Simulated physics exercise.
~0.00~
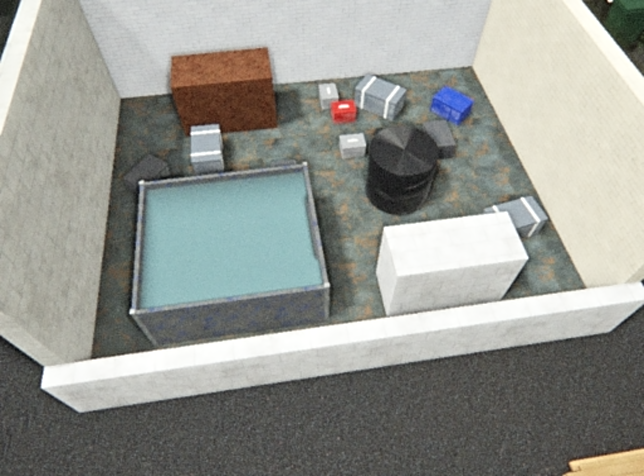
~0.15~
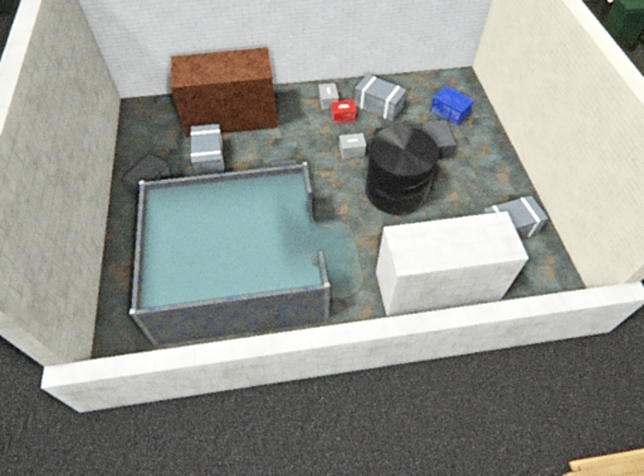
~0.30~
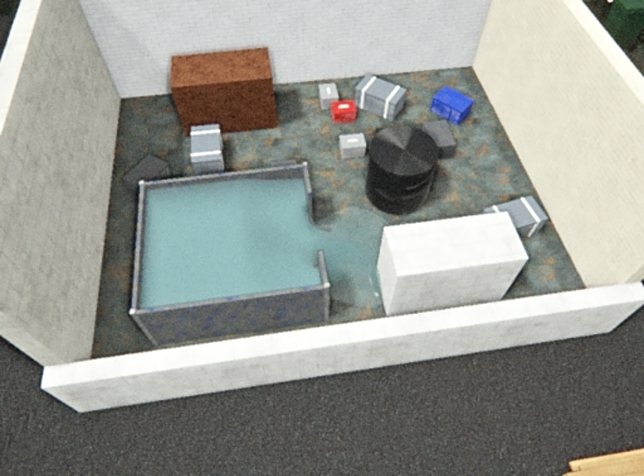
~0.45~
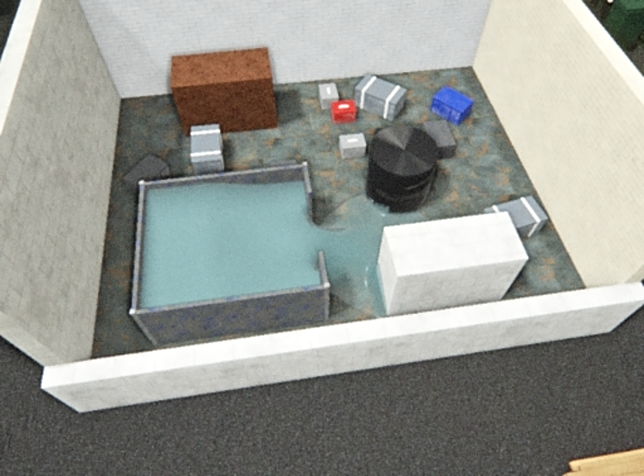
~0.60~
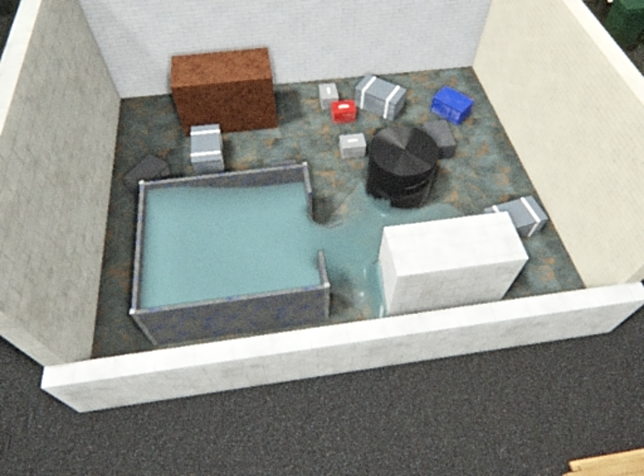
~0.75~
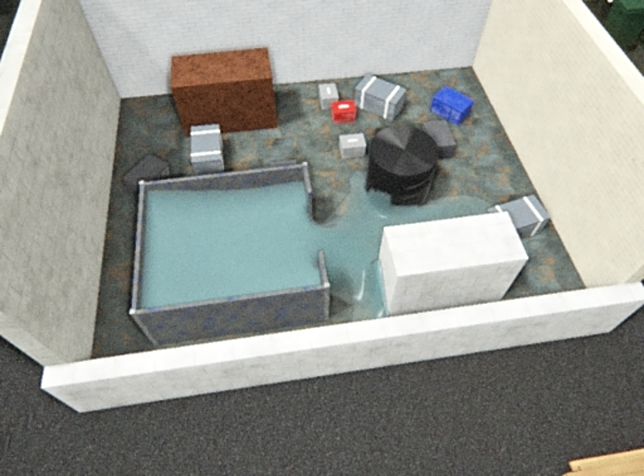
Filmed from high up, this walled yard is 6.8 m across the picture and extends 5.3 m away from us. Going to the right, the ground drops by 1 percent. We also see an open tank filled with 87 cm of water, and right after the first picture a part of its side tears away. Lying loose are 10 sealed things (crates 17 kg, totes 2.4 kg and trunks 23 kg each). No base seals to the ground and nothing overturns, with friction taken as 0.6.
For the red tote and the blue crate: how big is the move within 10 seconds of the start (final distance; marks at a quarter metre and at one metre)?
In the end red tote: Large shift. Blue crate: Large shift.
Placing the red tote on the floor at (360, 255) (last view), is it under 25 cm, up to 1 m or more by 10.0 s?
I'd say it lands far off.
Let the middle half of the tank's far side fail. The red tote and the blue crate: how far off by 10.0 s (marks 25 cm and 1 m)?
Note: Red tote shifted modestly, blue crate swept well away.
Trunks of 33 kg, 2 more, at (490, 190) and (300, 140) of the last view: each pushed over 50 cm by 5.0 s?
One by one: Beyond it, then within it.
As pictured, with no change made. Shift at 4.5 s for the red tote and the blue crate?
About 60 cm and 200 cm, respectively.
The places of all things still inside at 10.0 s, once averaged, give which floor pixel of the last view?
Mean position approx. (314, 171).
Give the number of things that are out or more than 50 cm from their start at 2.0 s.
I count 2 of them.
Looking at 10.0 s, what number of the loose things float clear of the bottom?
At that time the total is 10.
After 2.0 s the red tote is near (343, 98), 0.2 m from its start, aground; the blue crate is near (454, 99), 0.0 m from its start, aground; 2 afloat.
After 4.5 s the red tote is near (308, 92), 0.7 m from its start, afloat; the blue crate is near (346, 79), 2.0 m from its start, afloat; 5 afloat.
After 7.0 s the red tote is near (217, 190), 2.8 m from its start, afloat; the blue crate is near (285, 92), 3.0 m from its start, afloat; 8 afloat.
After 10.0 s the red tote is near (123, 176), 3.9 m from its start, afloat; the blue crate is near (287, 145), 3.2 m from its start, afloat; 10 afloat.
